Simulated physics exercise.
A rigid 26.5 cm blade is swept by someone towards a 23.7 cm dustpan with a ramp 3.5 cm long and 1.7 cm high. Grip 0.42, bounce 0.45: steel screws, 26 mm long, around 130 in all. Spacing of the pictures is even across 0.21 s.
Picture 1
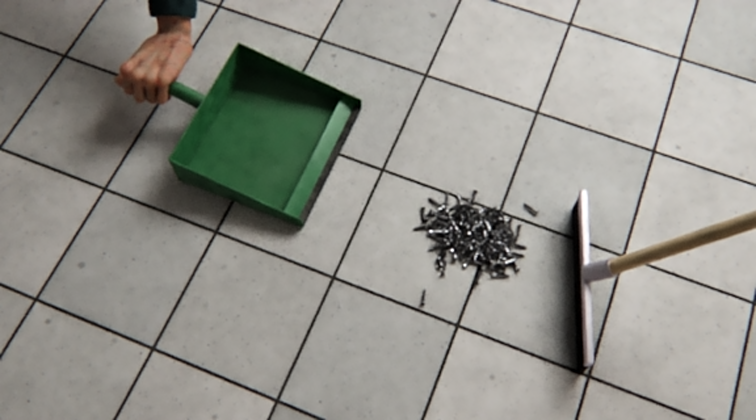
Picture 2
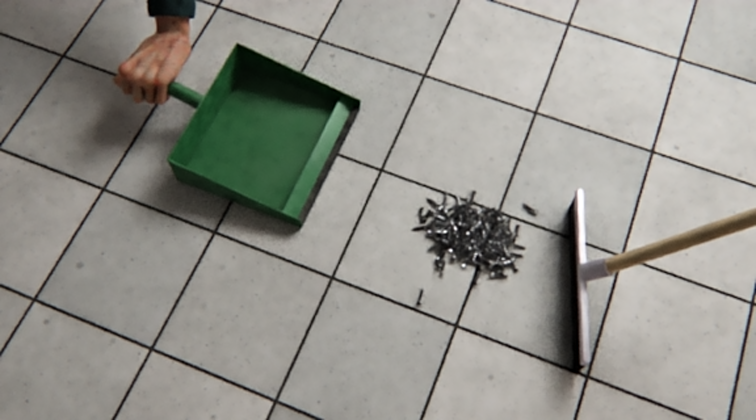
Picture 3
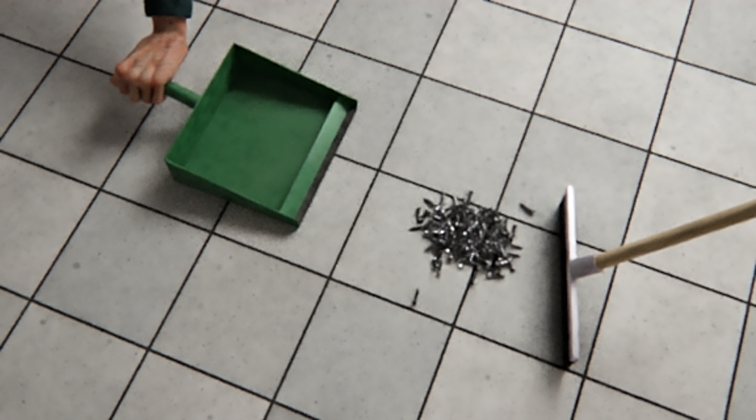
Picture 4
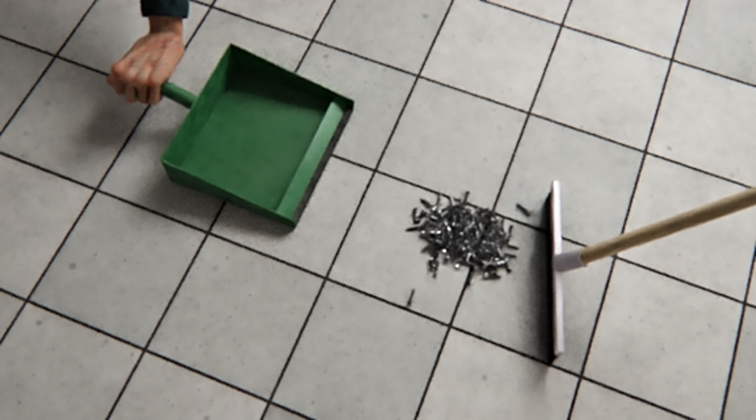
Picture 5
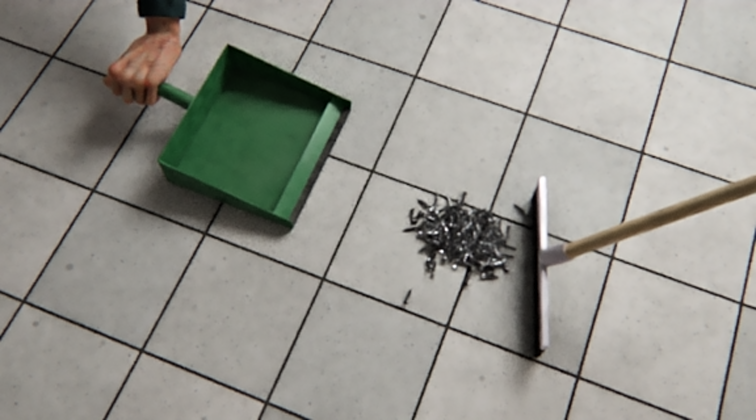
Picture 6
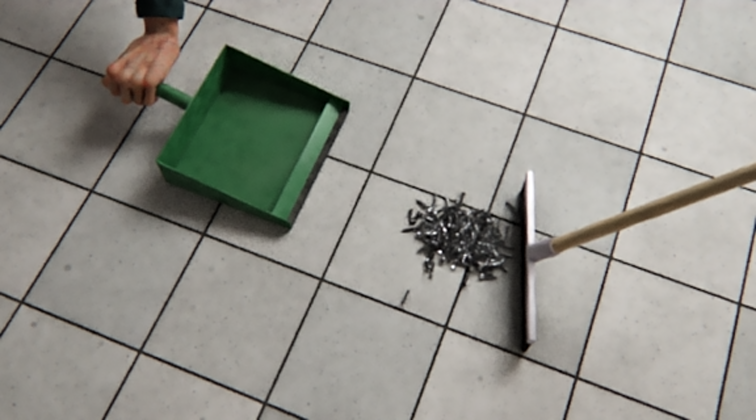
A broom with a pale wooden handle slides left across grey floor tiles and reaches the right edge of a pile of small dark metal screws, while a hand at upper left holds a green dustpan nearly still.
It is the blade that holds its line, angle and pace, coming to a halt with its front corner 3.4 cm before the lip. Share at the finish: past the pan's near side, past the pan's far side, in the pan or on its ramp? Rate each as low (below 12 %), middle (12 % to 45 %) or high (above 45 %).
Near side - low, far side - low, pan - low.
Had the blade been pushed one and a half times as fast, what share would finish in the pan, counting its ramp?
In that case roughly 5 percent.
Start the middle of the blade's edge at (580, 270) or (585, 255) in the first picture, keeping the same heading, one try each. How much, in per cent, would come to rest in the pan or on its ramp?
Estimates: 0 percent and 0 percent.
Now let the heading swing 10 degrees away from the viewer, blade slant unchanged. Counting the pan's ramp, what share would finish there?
It comes to roughly 0 in a hundred.
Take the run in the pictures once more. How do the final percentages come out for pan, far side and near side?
Near side 5 %, far side 0 %, pan 0 %.
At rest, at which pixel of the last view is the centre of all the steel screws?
About (337, 195).
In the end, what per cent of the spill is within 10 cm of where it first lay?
The figure is some 0 percent.
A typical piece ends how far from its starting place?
The figure is about 22 cm.
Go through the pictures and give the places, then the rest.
The first picture shows blade from (588, 363) to (582, 196), moved 0.0 cm, 0 of the pieces shifted so far; middle of the pieces at (473, 238); pan at (262, 139).
The second picture shows blade from (584, 362) to (579, 195), moved 0.4 cm, 0 of the pieces shifted so far; middle of the pieces at (471, 238).
The third picture shows blade from (574, 358) to (569, 192), moved 1.5 cm, 1 of the pieces shifted so far; middle of the pieces at (468, 238).
The fourth picture shows blade from (559, 352) to (555, 187), moved 3.3 cm, 1 of the pieces shifted so far; middle of the pieces at (465, 238).
The fifth picture shows blade from (544, 346) to (541, 182), moved 5.1 cm, 1 of the pieces shifted so far; middle of the pieces at (462, 239).
The sixth picture shows blade from (531, 340) to (529, 178), moved 6.9 cm, 2 of the pieces shifted so far; middle of the pieces at (461, 239); pan at (250, 141).
Then, 0.31 s after the last picture, middle of the blade 22 cm from the lip; 0 % over the lip, far side 0 %, near side 0 %.
Then, 0.52 s after the last picture, middle of the blade 13 cm from the lip; 0 % over the lip, far side 0 %, near side 5 %.
Then, 0.84 s after the last picture, middle of the blade 7 cm from the lip; 0 % over the lip, far side 0 %, near side 5 %.
In the end, near side 5 %, far side 0 %, pan 0 %, in front of the lip or behind the blade 95 %.
